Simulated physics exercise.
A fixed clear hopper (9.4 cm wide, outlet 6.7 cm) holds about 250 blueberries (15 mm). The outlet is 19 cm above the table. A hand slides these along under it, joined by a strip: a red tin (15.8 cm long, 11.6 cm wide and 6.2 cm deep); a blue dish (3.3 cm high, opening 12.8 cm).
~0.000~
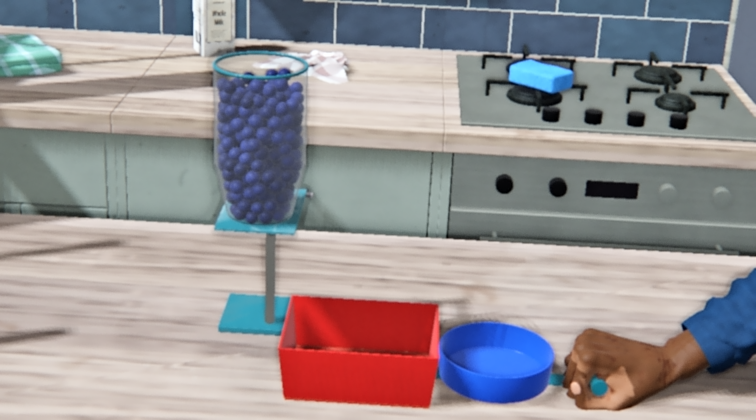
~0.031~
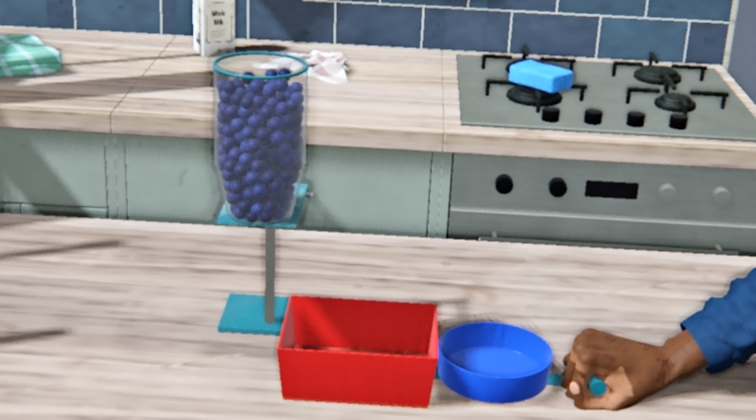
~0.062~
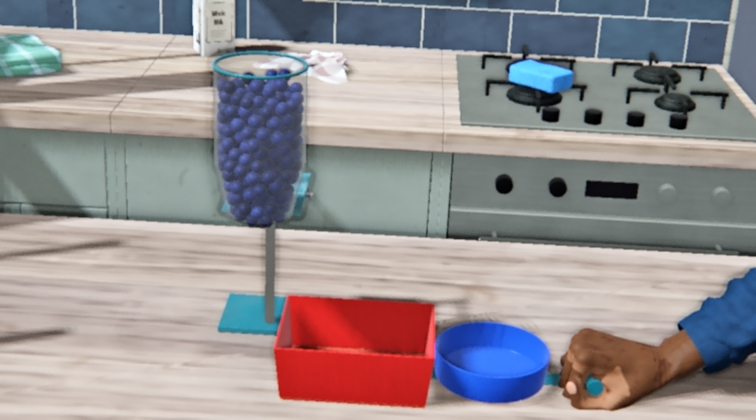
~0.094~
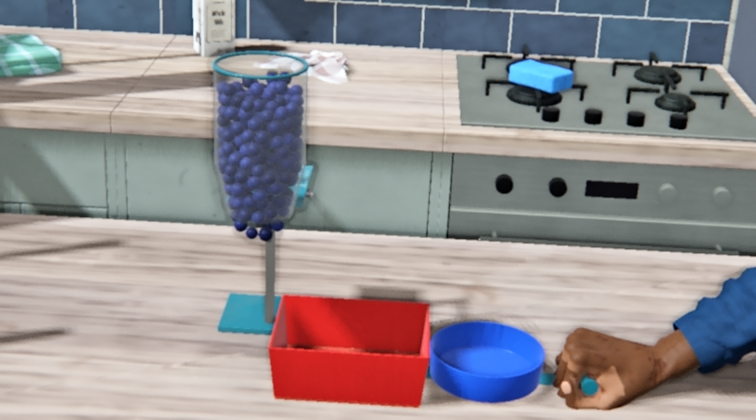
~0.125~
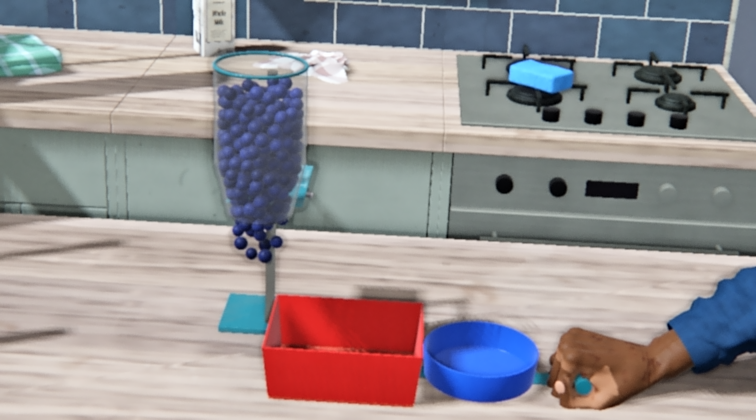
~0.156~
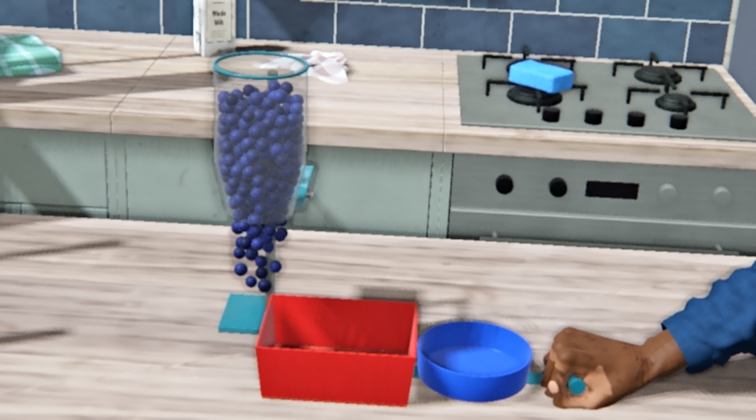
The video shows a clear container of blueberries on a stand above a kitchen counter; its base flap swings open and berries start dropping out, while a hand at right slides a red tin and blue dish slightly left.
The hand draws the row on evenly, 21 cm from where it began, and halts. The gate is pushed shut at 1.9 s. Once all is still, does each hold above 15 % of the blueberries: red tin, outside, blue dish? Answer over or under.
Red tin: Over, outside: Under, blue dish: Under.
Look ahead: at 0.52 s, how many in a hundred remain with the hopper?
Roughly 25 per cent.
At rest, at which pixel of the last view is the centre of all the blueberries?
Around (182, 347).
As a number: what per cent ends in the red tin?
Roughly 95 per cent.
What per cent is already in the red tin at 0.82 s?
About 95 per cent by then.
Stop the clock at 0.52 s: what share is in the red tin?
Near 55 per cent so far.
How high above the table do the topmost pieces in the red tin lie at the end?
Roughly 6.0 cm.
After 0.52 s, hopper 25 %, red tin 55 %, outside 5 %, in the air 15 %; middle of all pieces on or above the table near (250, 293).
After 0.82 s, red tin 95 %, outside 5 %; middle of all pieces on or above the table near (205, 347).
After 1.09 s, red tin 95 %, outside 5 %; middle of all pieces on or above the table near (177, 345).
Then, at 1.36 s, red tin 95 %, outside 5 %; middle of all pieces on or above the table near (176, 345).
By 2.5 s all is still; hopper 0 %, blue dish 0 %, red tin 95 %, outside 5 %.
